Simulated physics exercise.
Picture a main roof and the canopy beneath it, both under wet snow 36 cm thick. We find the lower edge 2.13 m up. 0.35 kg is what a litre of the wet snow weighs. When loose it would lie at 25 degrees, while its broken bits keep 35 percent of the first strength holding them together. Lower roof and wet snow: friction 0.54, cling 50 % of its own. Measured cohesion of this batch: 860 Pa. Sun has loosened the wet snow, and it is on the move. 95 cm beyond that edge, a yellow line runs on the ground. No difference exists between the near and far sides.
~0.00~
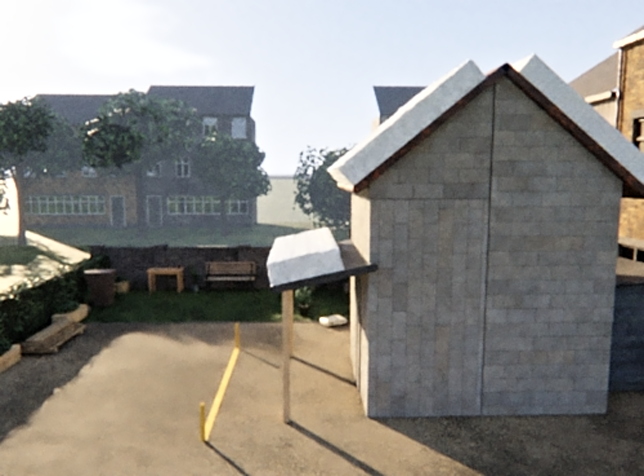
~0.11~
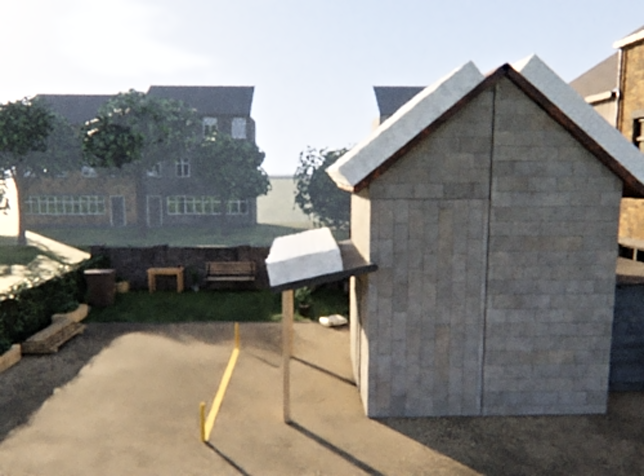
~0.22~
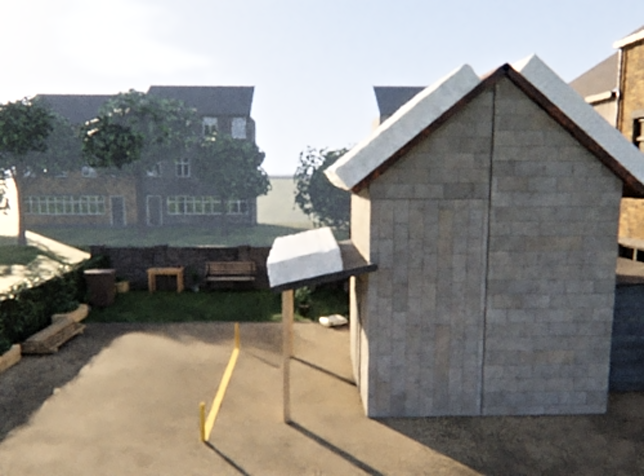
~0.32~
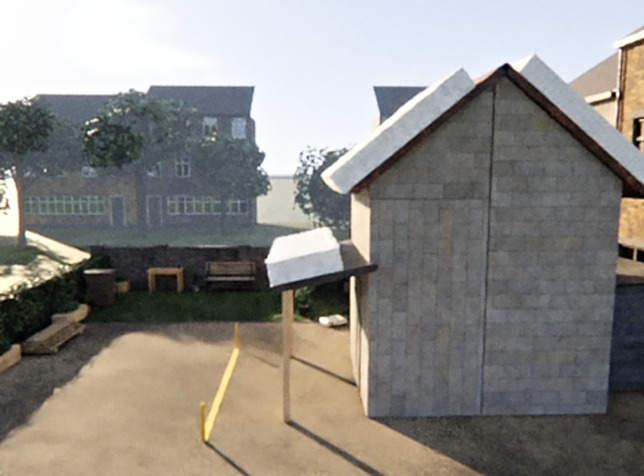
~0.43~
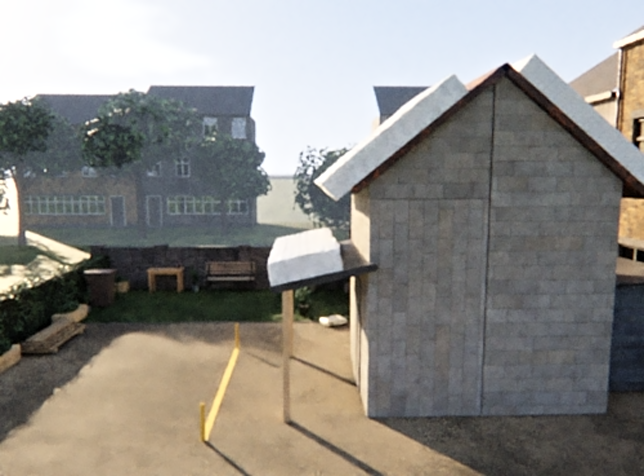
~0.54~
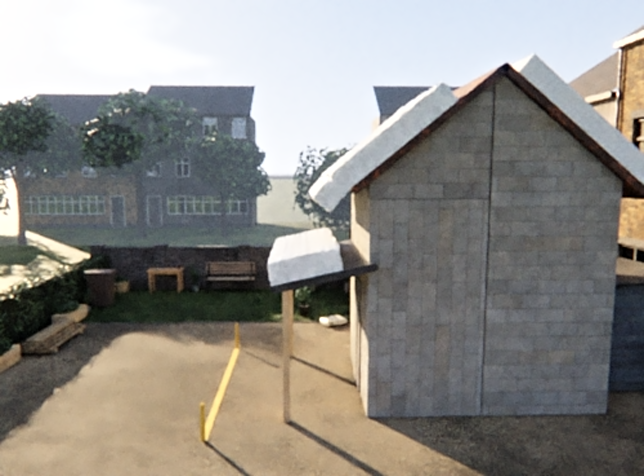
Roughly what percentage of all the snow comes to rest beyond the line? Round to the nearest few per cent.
Roughly 61 %.
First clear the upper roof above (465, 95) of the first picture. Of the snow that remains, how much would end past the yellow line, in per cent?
About 55 %.
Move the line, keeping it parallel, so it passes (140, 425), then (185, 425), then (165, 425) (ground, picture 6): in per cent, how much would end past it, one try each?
Respectively about 35 in a hundred, 50 in a hundred and 40 in a hundred.
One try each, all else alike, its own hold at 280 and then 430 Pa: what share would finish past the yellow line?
Try one gives 60 per cent, try two gives 60 per cent.
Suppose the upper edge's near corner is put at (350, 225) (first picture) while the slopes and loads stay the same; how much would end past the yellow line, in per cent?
Share past the line: About 40 %.
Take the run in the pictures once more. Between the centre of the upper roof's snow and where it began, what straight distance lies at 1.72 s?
It has shifted some 4.6 m.
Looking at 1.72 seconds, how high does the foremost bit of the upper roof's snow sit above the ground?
0.0 m, roughly.
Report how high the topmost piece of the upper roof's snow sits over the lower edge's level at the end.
0.6 m, give or take.
After 1.08 s, none is below the lower edge and 0 % is past the line.
After 1.72 s, 59 % is below the lower edge and 44 % is past the line.
After 2.36 s, 78 % is below the lower edge and 61 % is past the line.
After 3.00 s, 78 % is below the lower edge and 61 % is past the line.
After 3.10 s, 78 % is below the lower edge and 61 % is past the line.
